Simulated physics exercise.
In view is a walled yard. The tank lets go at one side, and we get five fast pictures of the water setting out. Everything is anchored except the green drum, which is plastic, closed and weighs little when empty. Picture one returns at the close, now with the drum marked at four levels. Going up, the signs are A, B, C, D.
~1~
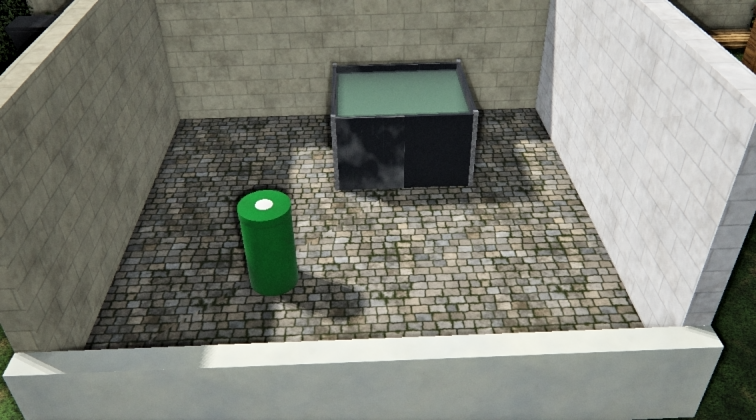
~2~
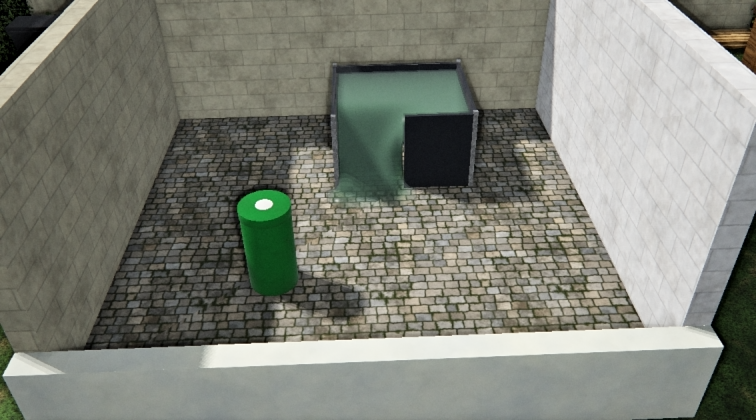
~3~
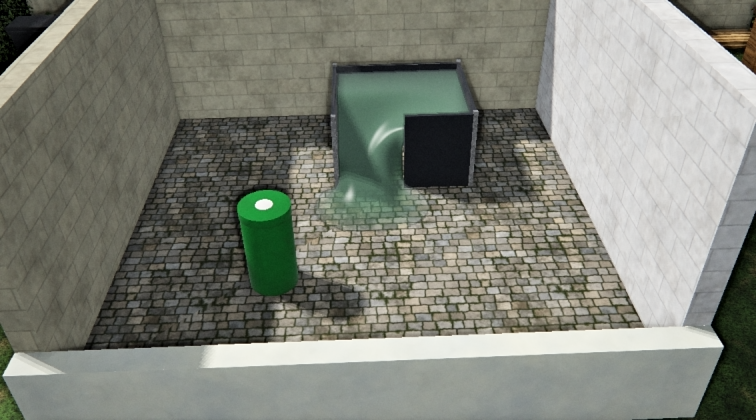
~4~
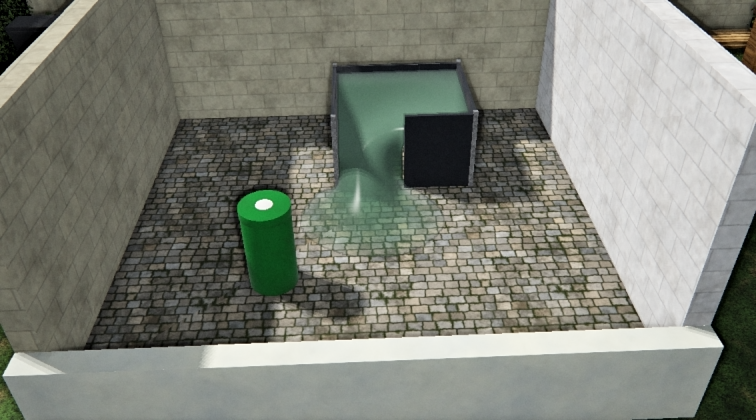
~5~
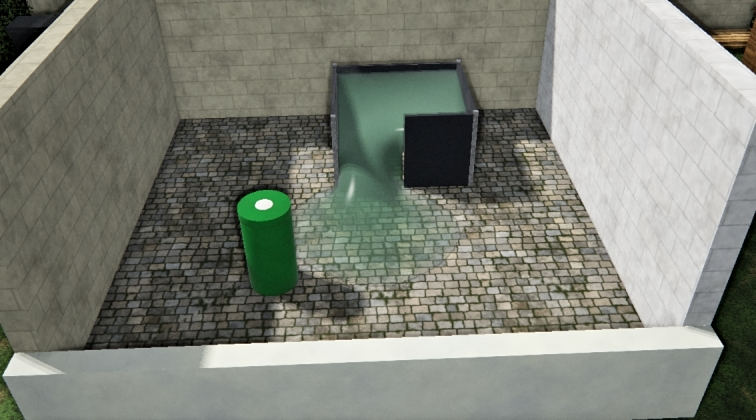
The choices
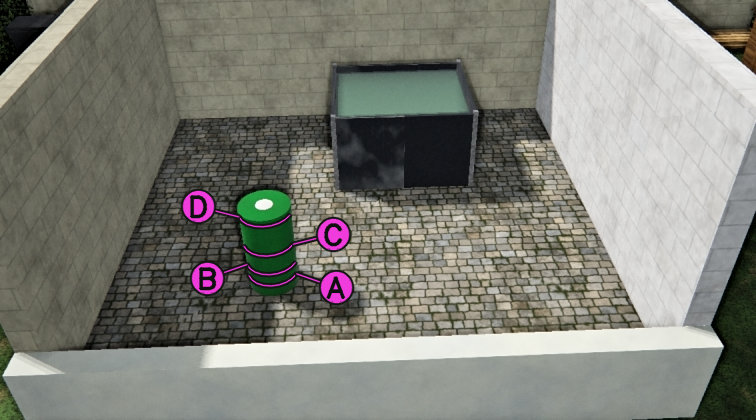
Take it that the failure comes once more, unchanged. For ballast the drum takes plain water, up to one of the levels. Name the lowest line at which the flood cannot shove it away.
I would pick line C.
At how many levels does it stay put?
Two.
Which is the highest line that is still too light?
The answer is B.
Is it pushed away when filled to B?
Yes.
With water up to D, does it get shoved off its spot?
No, not at all.
On the marked copy, A at (271, 285); B at (269, 274); C at (266, 256); D at (262, 226); from the bottom up A, B, C, D.
If A is chosen, it is pushed about 3 times its own width away.
If B is chosen, it is pushed about its own width away.
If C is chosen, it shifts by a finger or two and stays.
If D is chosen, it does not move.
